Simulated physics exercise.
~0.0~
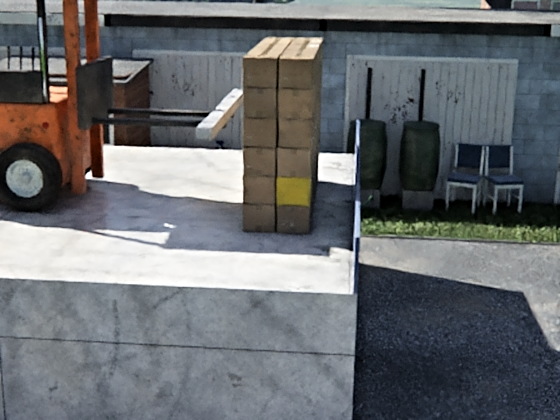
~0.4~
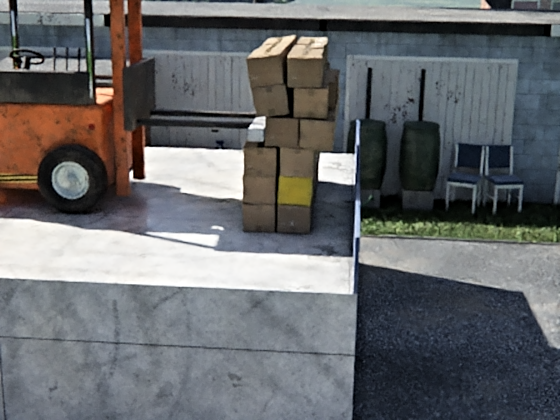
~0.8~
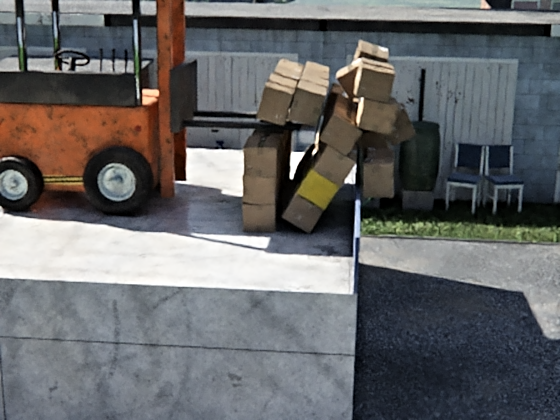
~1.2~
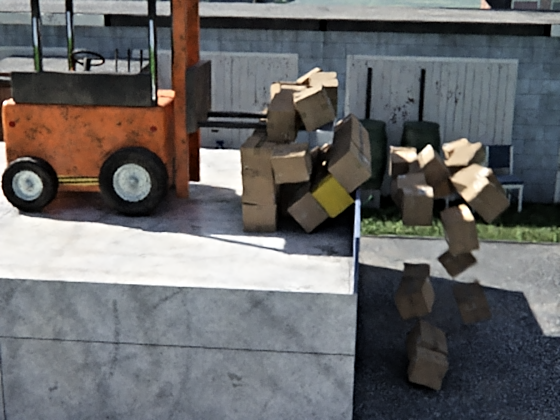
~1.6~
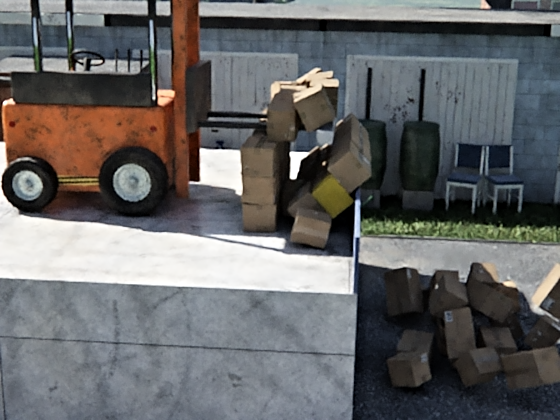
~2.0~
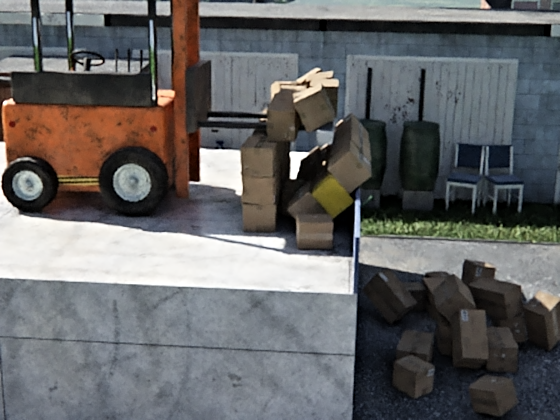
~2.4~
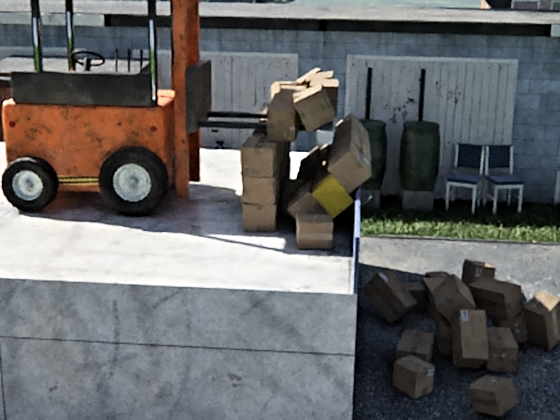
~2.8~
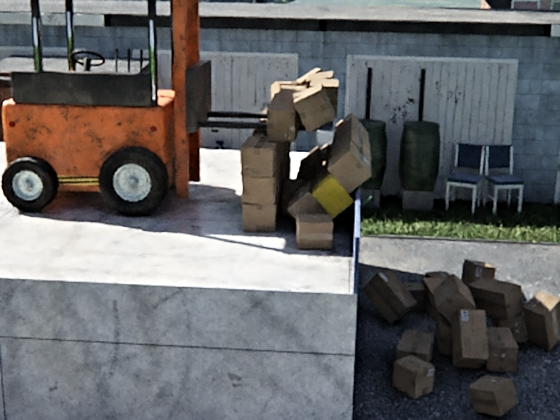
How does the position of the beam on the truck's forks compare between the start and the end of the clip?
At the start the beam is in the open to the left of the carton stack. By the end it is farther right, where the stack stood, and is hidden among the remaining cartons.
